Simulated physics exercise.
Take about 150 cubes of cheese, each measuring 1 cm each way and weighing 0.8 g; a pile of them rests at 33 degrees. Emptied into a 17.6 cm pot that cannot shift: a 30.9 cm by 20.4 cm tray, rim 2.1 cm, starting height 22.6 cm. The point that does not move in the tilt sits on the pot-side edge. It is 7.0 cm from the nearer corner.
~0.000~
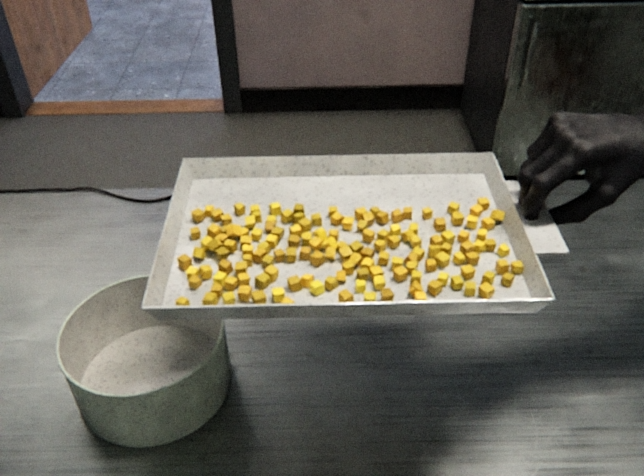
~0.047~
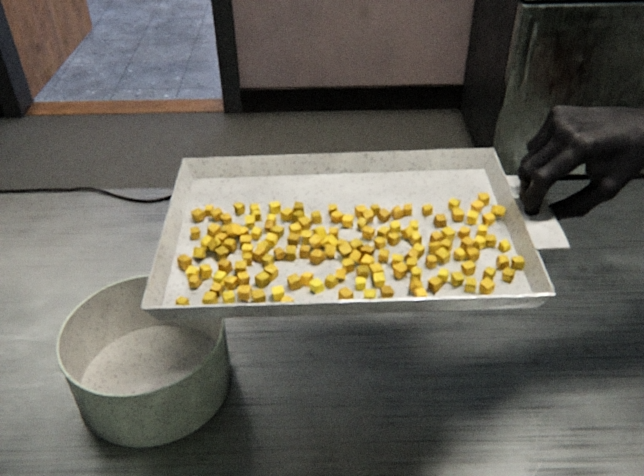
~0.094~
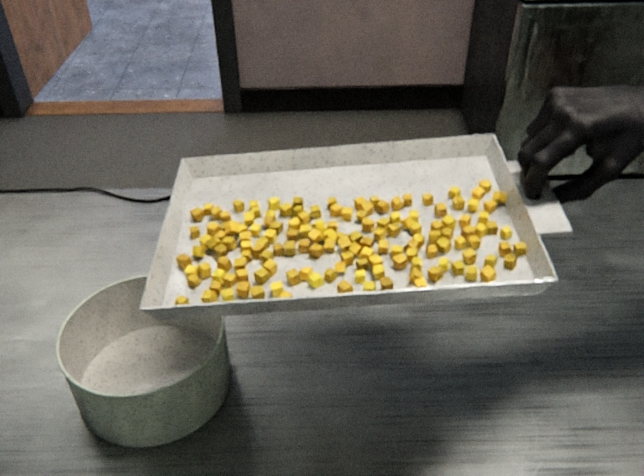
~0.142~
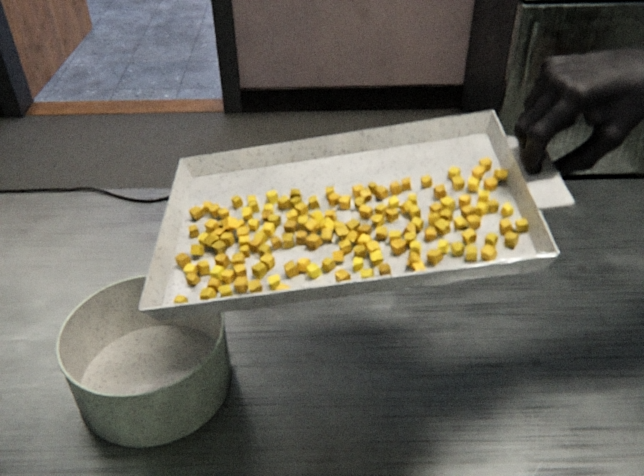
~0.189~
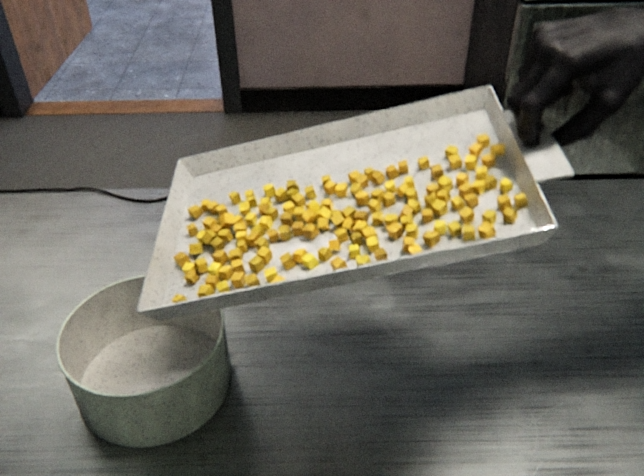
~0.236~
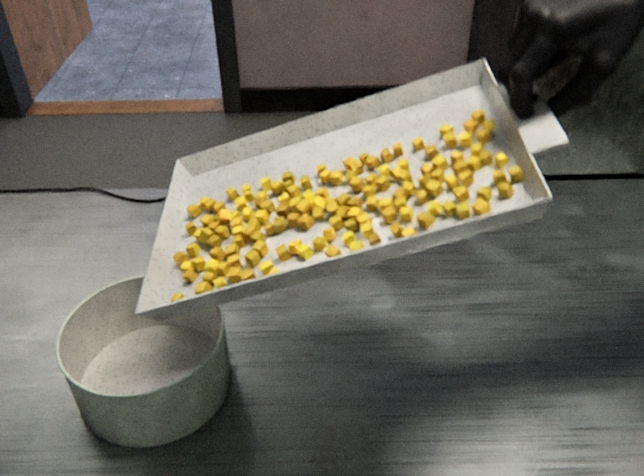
To begin with, a dark hand at the right holds a pale, shallow tray of small yellow cubes nearly level, its left end above a round pot. The hand then raises the right end steadily, slanting the tray down toward the left, while the cubes stay spread across it.
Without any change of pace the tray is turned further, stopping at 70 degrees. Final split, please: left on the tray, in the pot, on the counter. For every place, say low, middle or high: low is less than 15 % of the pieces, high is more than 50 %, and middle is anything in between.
Here is the split: Tray: Middle; pot: Middle; counter: Middle.
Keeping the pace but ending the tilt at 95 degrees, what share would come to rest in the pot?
Near 55 %, then.
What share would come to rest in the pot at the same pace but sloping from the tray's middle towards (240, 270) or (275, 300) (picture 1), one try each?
Roughly 10 % for the first direction, roughly 0 % for the second.
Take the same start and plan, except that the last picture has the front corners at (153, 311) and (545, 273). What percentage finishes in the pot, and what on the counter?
You'd end with pot at 0 and counter at 80.
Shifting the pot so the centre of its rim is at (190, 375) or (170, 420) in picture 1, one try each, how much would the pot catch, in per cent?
Close to 15 in a hundred, then close to 20 in a hundred.
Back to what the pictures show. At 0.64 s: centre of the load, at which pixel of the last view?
I'd put it close to (179, 221).
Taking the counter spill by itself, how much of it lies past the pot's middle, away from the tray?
Near 90 in a hundred.
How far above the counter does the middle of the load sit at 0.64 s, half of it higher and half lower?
The halfway mark sits at about 28 cm.
After 0.48 s, tilt 45 degrees; the tray holds 100 %, the pot 0 %.
After 0.64 s, tilt 62 degrees; the tray holds 100 %, the pot 0 %.
After 0.92 s, tilt 70 degrees; the tray holds 30 %, the pot 20 %.
In the end, at 2.3 s, tray 30 %, pot 35 %, counter 35 %.
